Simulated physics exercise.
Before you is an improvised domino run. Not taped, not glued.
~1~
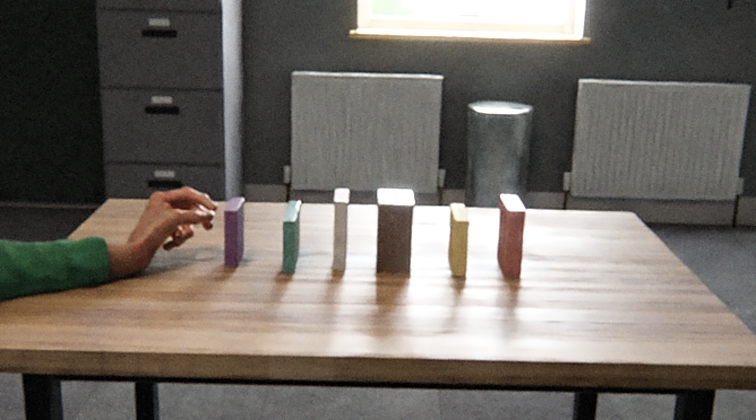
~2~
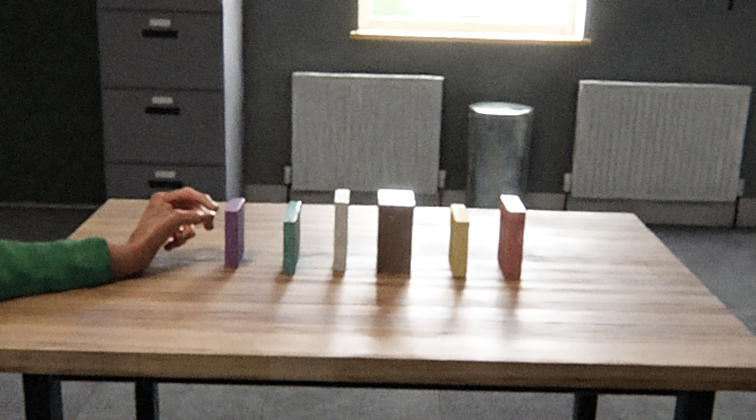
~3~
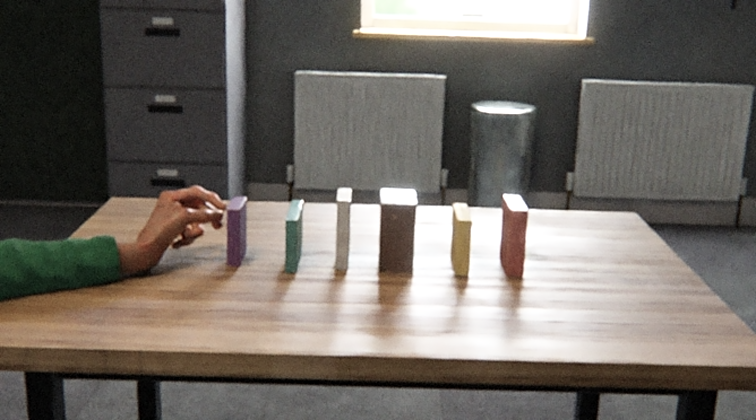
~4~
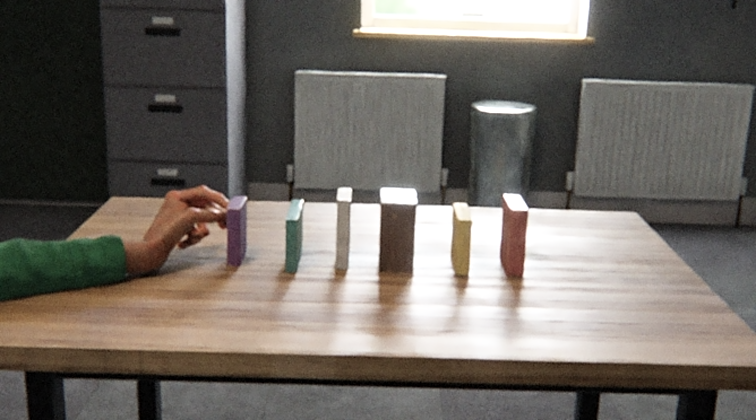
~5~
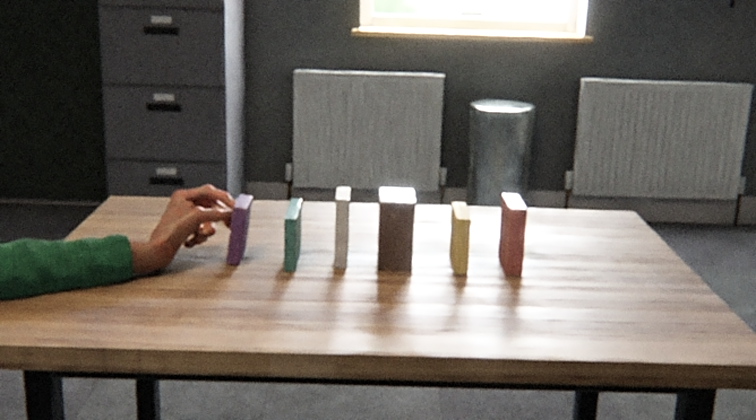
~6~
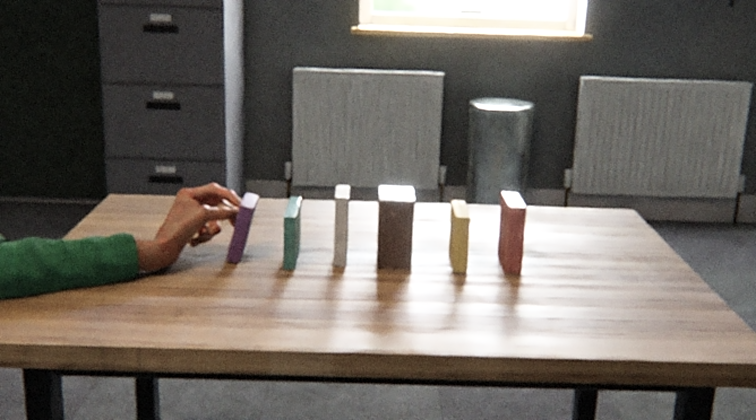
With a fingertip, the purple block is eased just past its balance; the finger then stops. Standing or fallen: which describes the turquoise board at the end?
Doesn't stay up.
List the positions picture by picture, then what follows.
The first picture shows turquoise board (292, 236); brown block (394, 231).
The second picture shows yellow block (459, 240); brown block (395, 232).
The third picture shows white board (343, 229); yellow block (461, 239).
The fourth picture shows brown block (397, 230); white board (344, 228).
The fifth picture shows purple block 7° over; yellow block (460, 238); brown block (396, 230).
The sixth picture shows purple block 14° over; turquoise board (292, 232); white board (342, 226).
Then, 0.30 s past the last view, purple block 66° over; turquoise board rocked 24° from its first pose near (304, 233).
Then, 0.40 s past the last view, purple block 75° over; turquoise board rocked 50° from its first pose near (316, 238); white board rocked 6° from its first pose.
Finally, down or leaning hard on the table, turquoise board; left askew, white board; the other 2 still in place. Final places as the last picture's camera would see them, turquoise board near (319, 242).
